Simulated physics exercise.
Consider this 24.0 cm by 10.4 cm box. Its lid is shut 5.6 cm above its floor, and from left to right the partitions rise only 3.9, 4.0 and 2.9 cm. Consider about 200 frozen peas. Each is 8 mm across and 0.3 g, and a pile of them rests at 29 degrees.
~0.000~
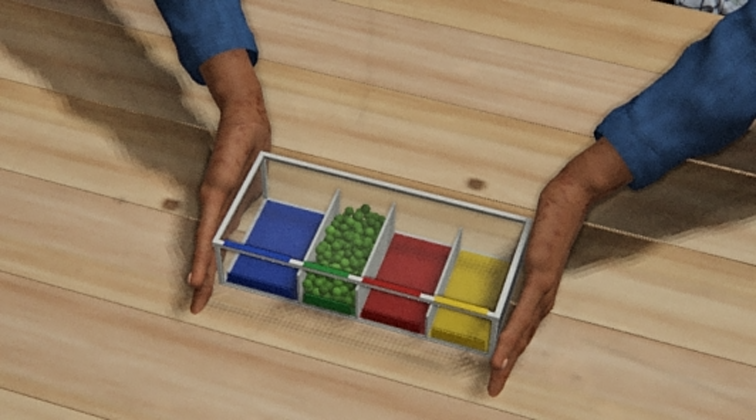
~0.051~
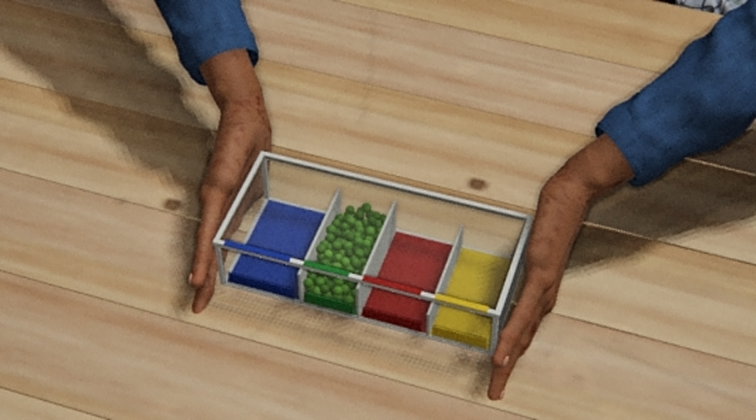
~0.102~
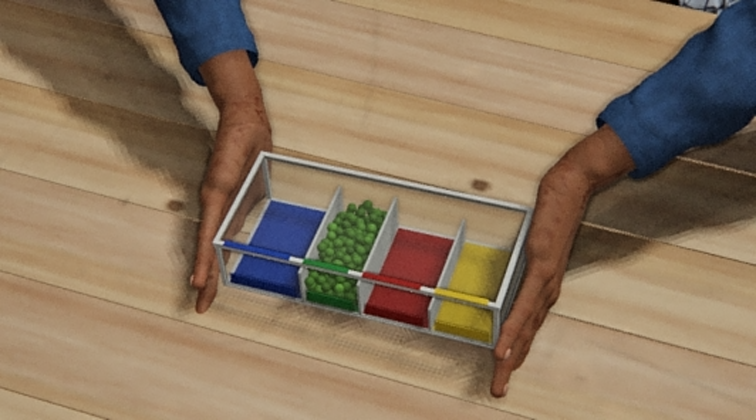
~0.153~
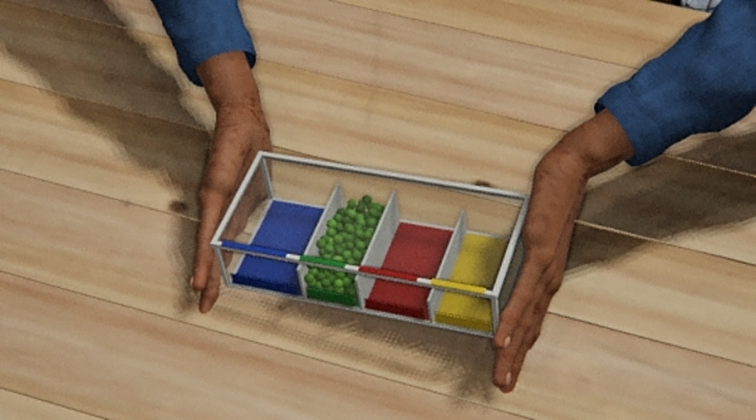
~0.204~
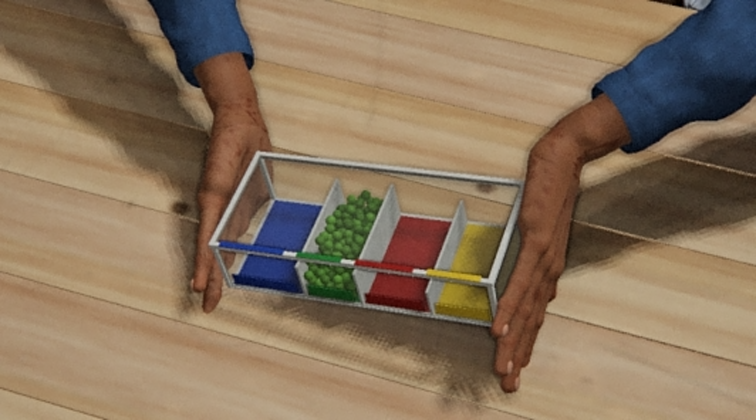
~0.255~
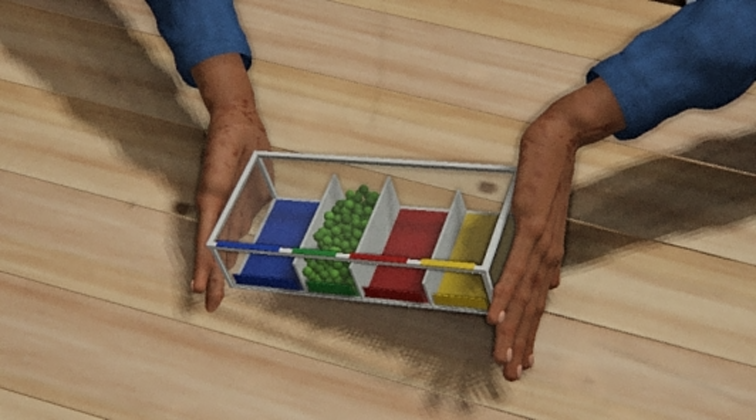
At first, two hands in blue sleeves hold a clear, divided box level above a wooden table, with small green balls heaped in the green section between blue and red, and yellow at far right. Then the hands gradually tilt it, raising the right end, while the balls stay in their section.
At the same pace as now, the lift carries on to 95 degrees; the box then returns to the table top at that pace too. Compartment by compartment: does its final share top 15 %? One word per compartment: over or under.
Red under, blue over, green over, yellow under.
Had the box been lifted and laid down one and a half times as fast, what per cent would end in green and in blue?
Final share: Green 60 %, blue 40 %.
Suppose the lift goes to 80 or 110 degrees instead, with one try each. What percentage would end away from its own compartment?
15 % and 40 %.
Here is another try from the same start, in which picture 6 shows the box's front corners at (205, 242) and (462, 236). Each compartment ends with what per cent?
Red 0 %, blue 35 %, green 65 %, yellow 0 %.
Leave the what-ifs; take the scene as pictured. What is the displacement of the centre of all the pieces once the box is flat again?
3.5 cm or thereabouts.
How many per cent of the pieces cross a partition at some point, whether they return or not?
I'd put it at some 40 percent of the pieces.
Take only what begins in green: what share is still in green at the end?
I'd put it at roughly 60 per cent.
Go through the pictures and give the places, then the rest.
Box tilt 0 degrees, front corners at (219, 242) and (495, 315); green 100 %, in the first frame.
Box tilt 1 degrees, front corners at (219, 241) and (496, 312), in the second frame.
Box tilt 3 degrees, front corners at (219, 242) and (496, 305), lowest corner left front, in the third frame.
Box tilt 7 degrees, front corners at (217, 243) and (493, 293), lowest corner left front, in the fourth frame.
Box tilt 11 degrees, front corners at (215, 244) and (489, 281), lowest corner left front, in the fifth frame.
Box tilt 15 degrees, front corners at (213, 244) and (483, 268), lowest corner left front; green 100 %. Its pace works out near 75 degrees a second, in the sixth frame.
Then, at 1.38 s, tilt 95 degrees; blue 15 %, green 85 %.
Then, at 2.13 s, tilt 43 degrees; blue 40 %, green 60 %.
After 2.91 s, tilt 0 degrees; blue 40 %, green 60 %.
At rest (3.4 s), red 0 %, blue 45 %, green 55 %, yellow 0 %.
